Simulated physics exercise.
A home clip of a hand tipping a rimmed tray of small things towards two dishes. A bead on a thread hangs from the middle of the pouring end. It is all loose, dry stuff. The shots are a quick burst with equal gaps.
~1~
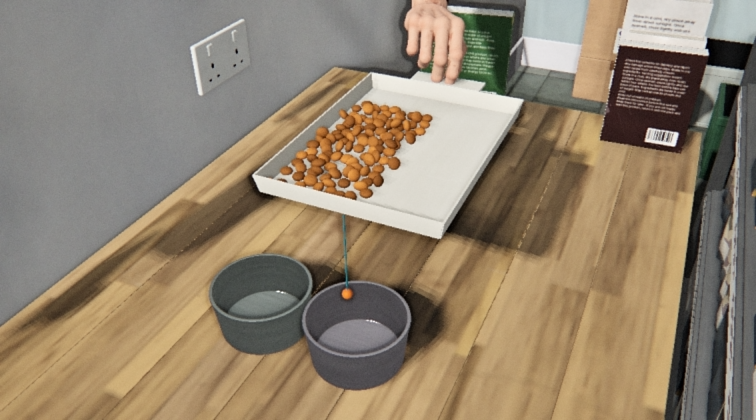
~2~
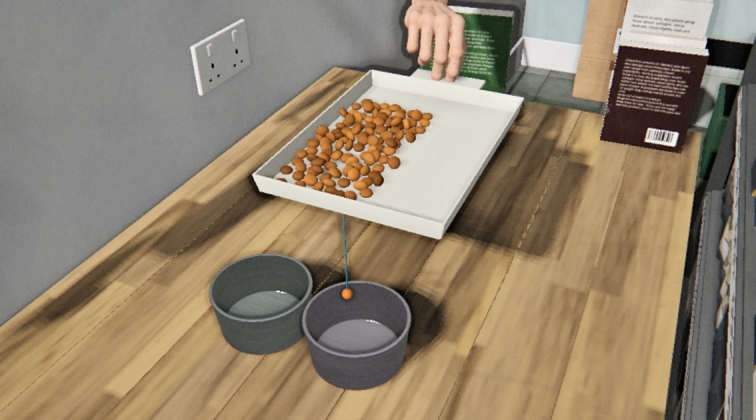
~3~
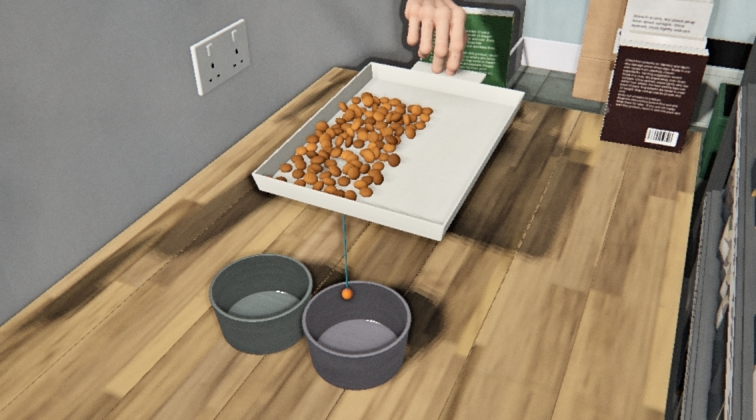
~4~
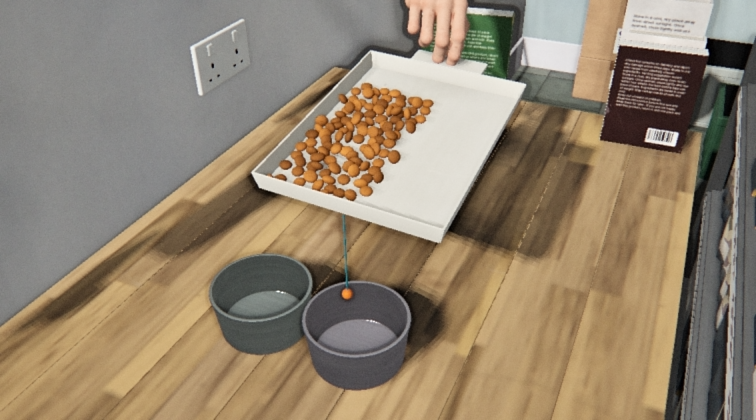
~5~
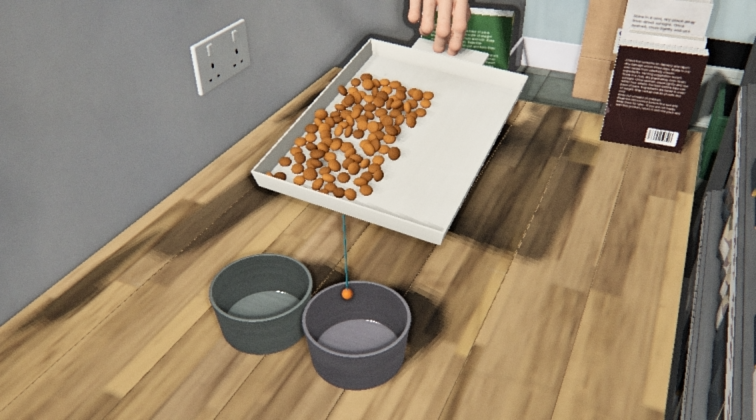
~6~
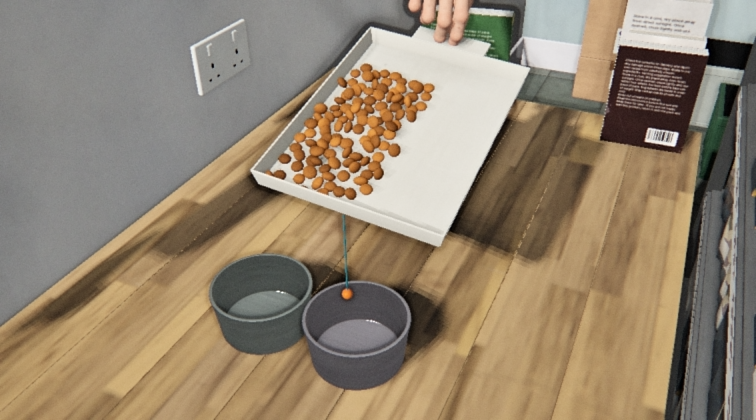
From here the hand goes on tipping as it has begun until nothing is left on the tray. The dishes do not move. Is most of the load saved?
In the dishes lies under half of it.
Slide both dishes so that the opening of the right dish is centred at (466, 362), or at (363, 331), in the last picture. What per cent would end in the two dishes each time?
About 80 and 50 per cent.
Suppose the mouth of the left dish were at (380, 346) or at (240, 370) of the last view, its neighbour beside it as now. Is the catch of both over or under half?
First above a half, then less than half.
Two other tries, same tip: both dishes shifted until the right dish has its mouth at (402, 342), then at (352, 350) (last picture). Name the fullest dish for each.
First right, then the right dish.
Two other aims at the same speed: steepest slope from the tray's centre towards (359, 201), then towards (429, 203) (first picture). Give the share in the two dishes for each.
About 30 and 10 per cent.
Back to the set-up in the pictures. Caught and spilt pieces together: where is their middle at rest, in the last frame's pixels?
At about (424, 385).
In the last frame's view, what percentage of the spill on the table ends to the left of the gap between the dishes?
Near 0 %.
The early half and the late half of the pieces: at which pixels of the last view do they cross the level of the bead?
At about (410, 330), then at (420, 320).
Shortly afterwards, tray tipped steeply; all but a few on the tray; only a few in the air.
Next, tray tipped right over; near a quarter on the tray; a little in the right dish; near a third outside both; near a quarter in the air.
Some moments later, tray tipped past a quarter turn; near a third in the right dish; near two thirds outside both.
In the end, tray tipped past a quarter turn; near a third in the right dish; none at all in the left dish; near two thirds outside both.
